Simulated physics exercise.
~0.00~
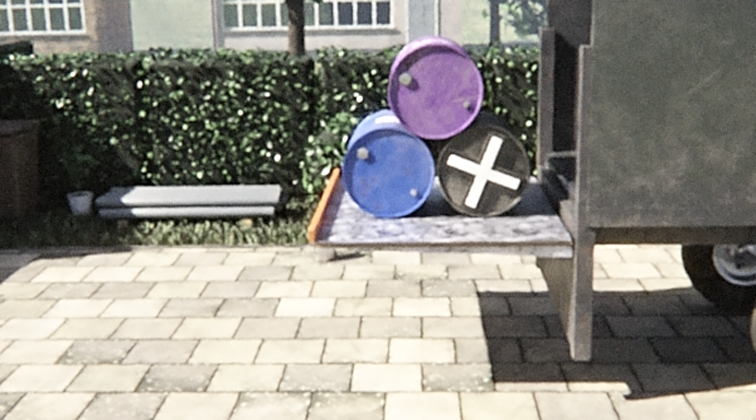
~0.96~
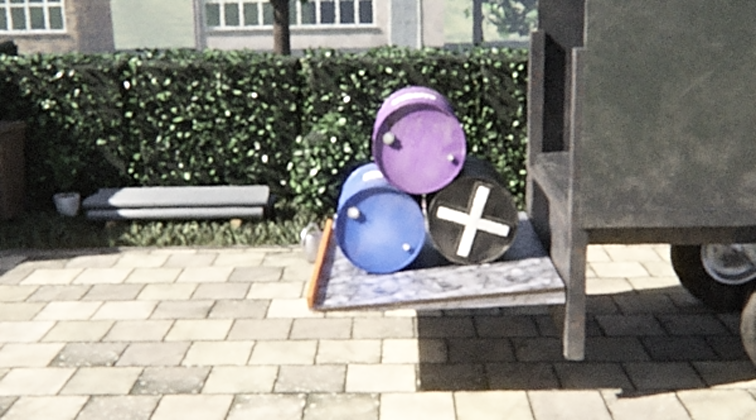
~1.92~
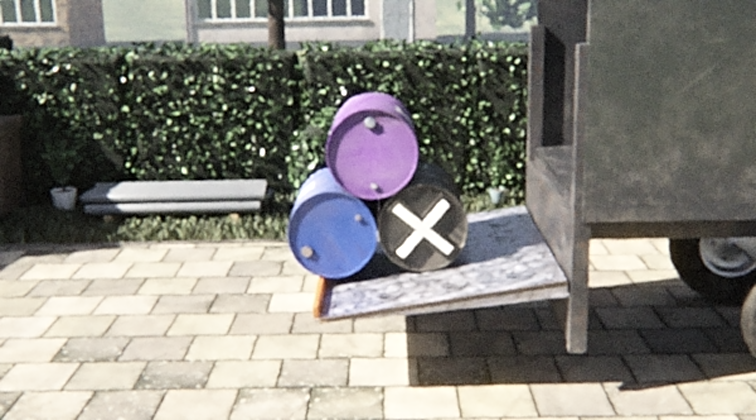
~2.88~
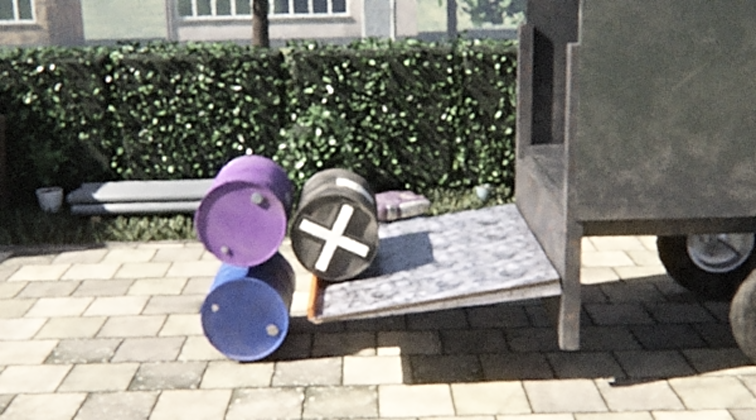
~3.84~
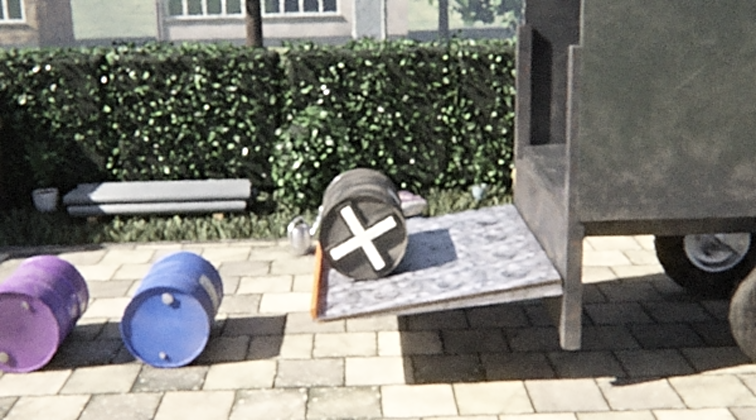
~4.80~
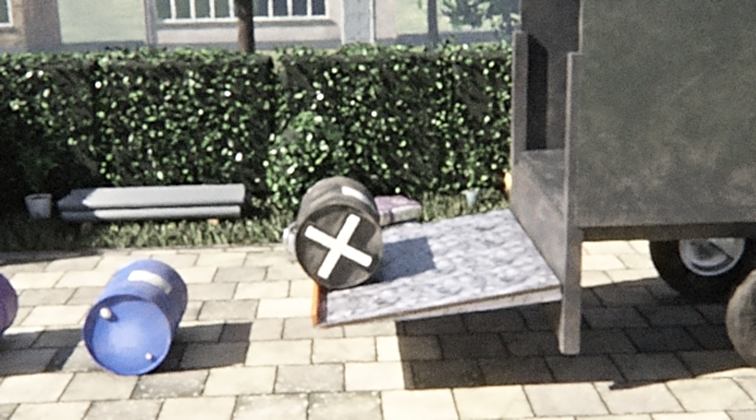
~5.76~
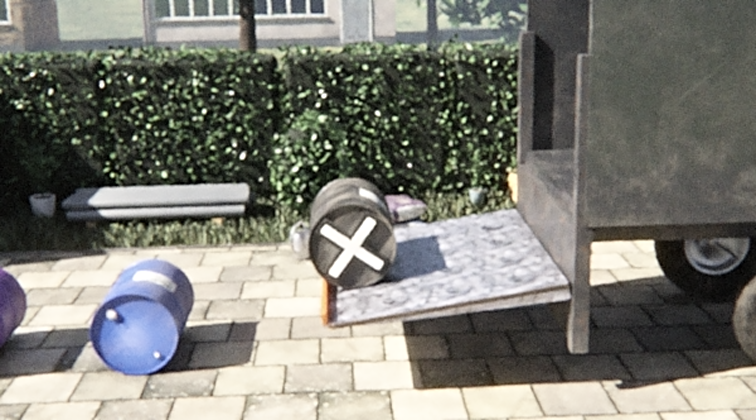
Three stacked drums rolling left as a lift platform tilts, purple and blue dropping onto the paving, the black one staying aboard.
